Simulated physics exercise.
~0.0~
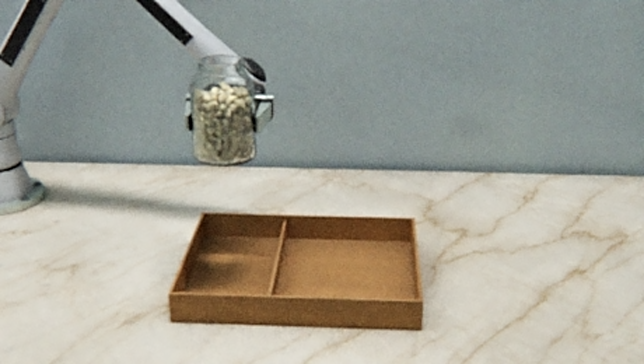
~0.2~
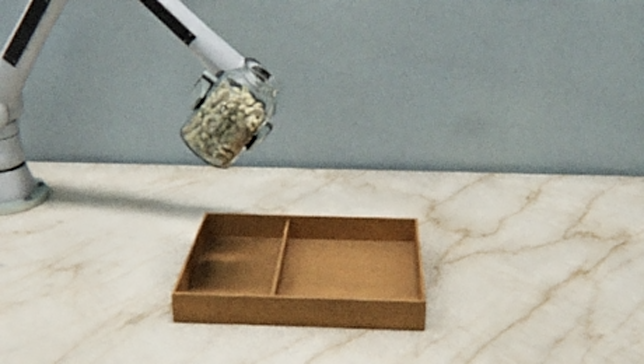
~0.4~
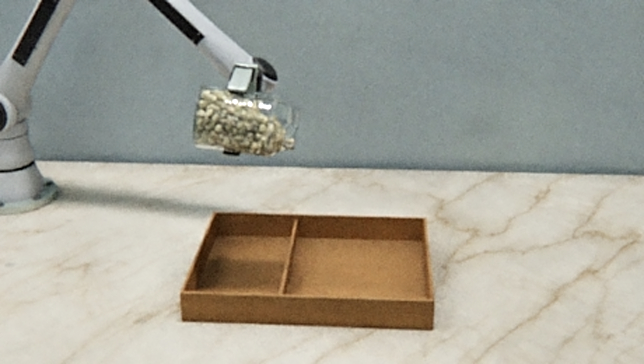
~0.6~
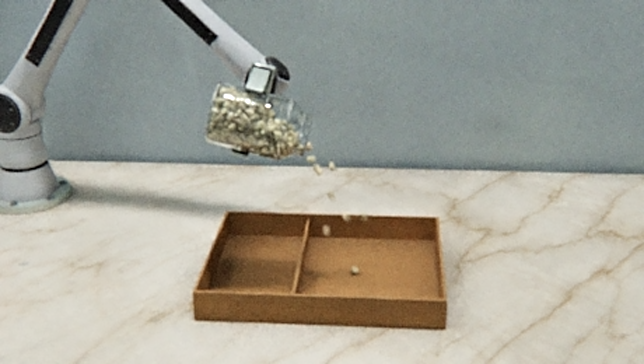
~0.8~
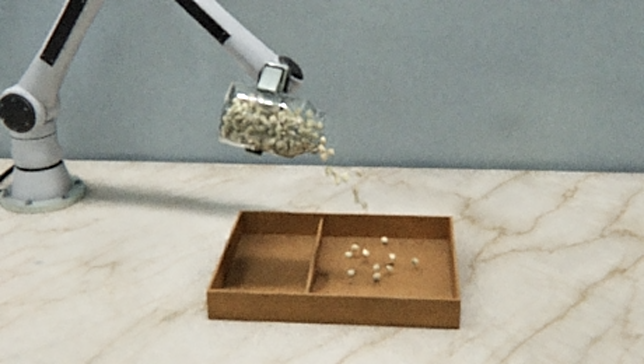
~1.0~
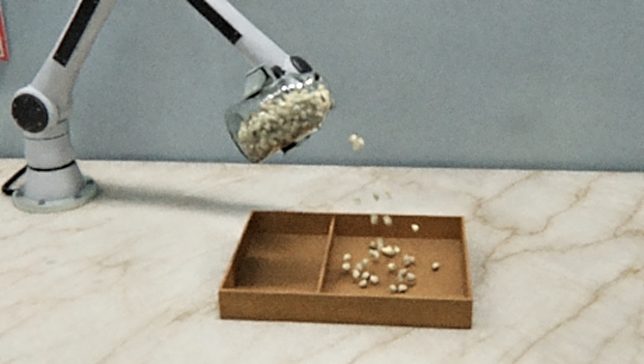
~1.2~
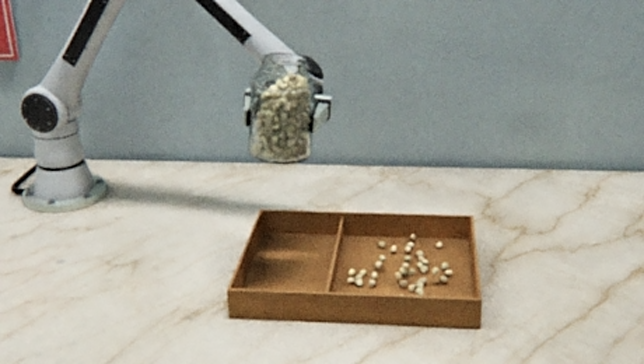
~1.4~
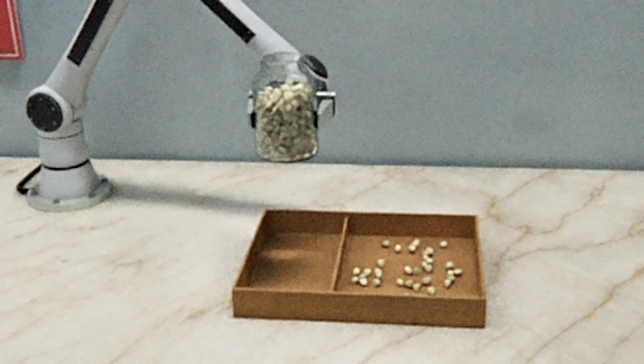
Robot arm tipping a glass jar of pale beans over a divided brown tray, spilling some into the right section, then righting it.
